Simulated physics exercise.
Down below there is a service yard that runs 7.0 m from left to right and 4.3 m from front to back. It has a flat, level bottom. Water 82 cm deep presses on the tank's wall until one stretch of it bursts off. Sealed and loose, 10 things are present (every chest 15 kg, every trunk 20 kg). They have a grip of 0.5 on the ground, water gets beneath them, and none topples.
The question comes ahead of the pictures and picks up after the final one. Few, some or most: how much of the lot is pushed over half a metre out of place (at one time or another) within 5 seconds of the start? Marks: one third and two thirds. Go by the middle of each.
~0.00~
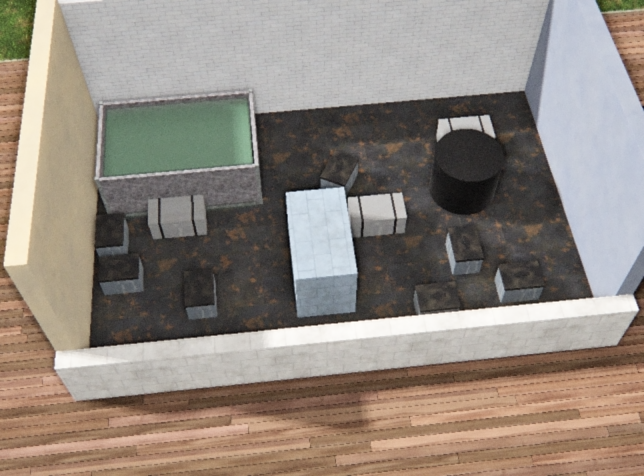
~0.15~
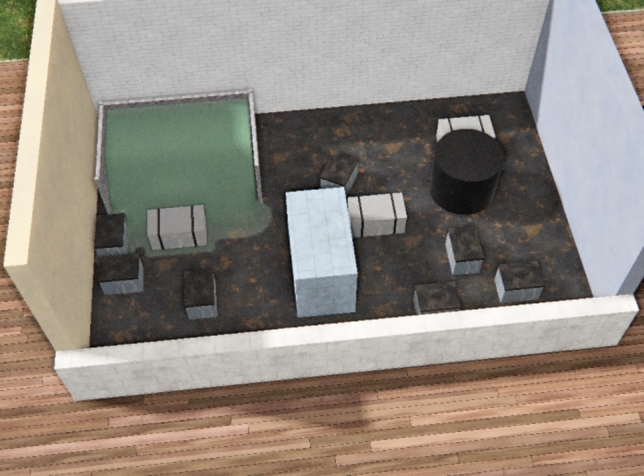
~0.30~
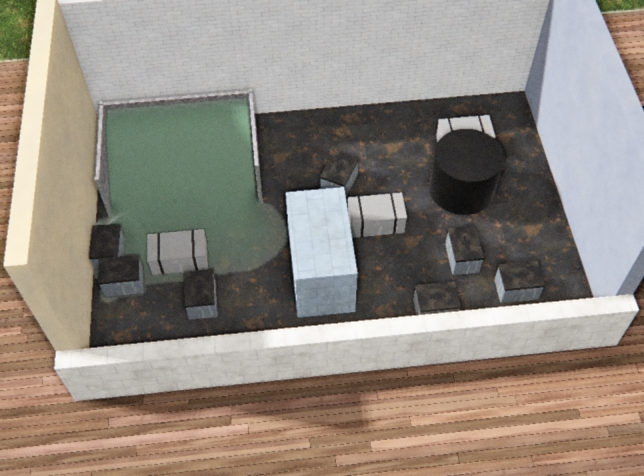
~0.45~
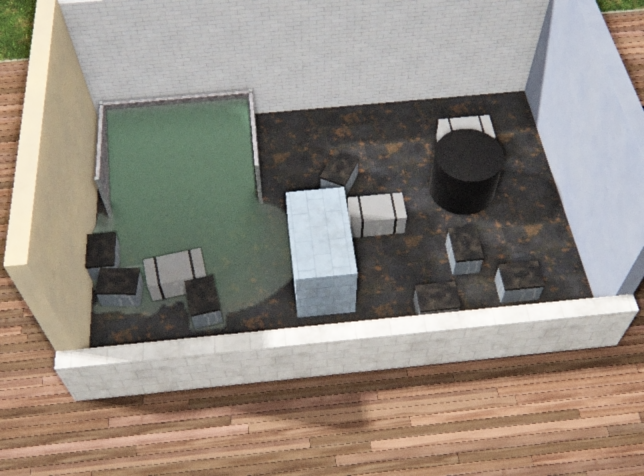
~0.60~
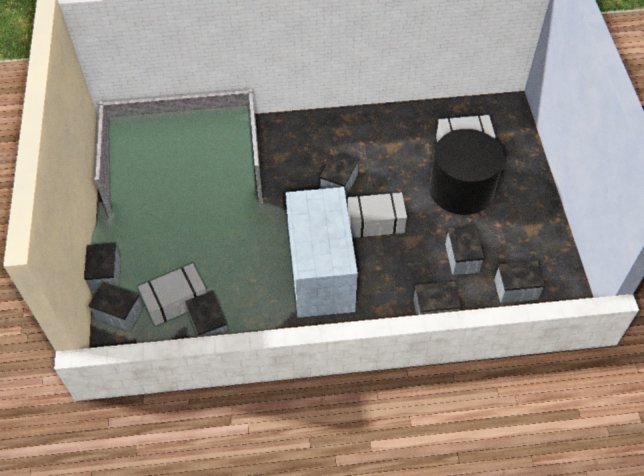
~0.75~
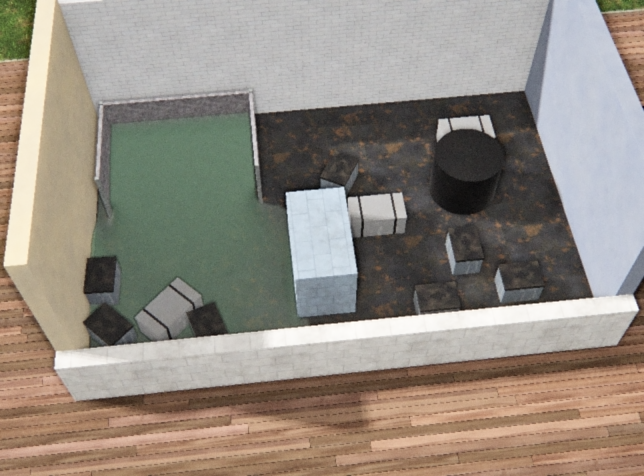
Share: Two thirds or above.
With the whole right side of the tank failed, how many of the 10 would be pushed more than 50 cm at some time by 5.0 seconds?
So the tally would be 6.
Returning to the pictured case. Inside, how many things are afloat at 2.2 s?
At that point I count 4.
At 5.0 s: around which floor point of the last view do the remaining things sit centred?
I'd say about (374, 206) in the last view.
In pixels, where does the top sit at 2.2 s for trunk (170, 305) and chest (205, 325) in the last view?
First one near (177, 263), second near (269, 300).
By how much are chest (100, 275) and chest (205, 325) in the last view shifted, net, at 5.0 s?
First: 80 cm. Second: 350 cm.
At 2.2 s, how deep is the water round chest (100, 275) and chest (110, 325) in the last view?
Around 34 cm and 41 cm.
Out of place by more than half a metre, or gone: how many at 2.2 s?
The count is 4.
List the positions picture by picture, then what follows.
A trunk at (176, 209), on the bottom; a chest at (118, 267) rests on the ground; 3.1 m2 under water; 0 of 10 have shifted, in the first picture.
A trunk at (176, 220), on the bottom, 23 cm from its start; a chest at (118, 267) rests on the ground; water covers 4.2 m2; 1 of 10 have shifted, in the second picture.
A trunk at (176, 245), on the bottom, 65 cm from its start; a chest at (118, 268), on the bottom; 5.7 m2 under water; 2 of 10 have shifted, in the third picture.
A trunk at (174, 267) rests on the ground, 102 cm from its start; a chest at (117, 280) rests on the ground, 22 cm from its start; 7.3 m2 under water; 4 of 10 have shifted, in the fourth picture.
A trunk at (172, 287) rests on the ground, 135 cm from its start; a chest at (113, 300) rests on the ground, 53 cm from its start; water covers 8.8 m2; 4 of 10 have shifted, in the fifth picture.
A trunk at (168, 306), on the bottom, 165 cm from its start; a chest at (108, 324) rests on the ground, 89 cm from its start; 10.1 m2 under water; 4 of 10 have shifted, in the sixth picture.
After 1.1 s 4 of 10 are over 50 cm from their spots; 4 afloat.
After 2.2 s 4 of 10 are over 50 cm from their spots; 4 afloat.
After 3.5 s 7 of 10 are over 50 cm from their spots; 6 afloat.
After 5.0 s 8 of 10 are over 50 cm from their spots, and 8 have been at some point; 5 afloat.
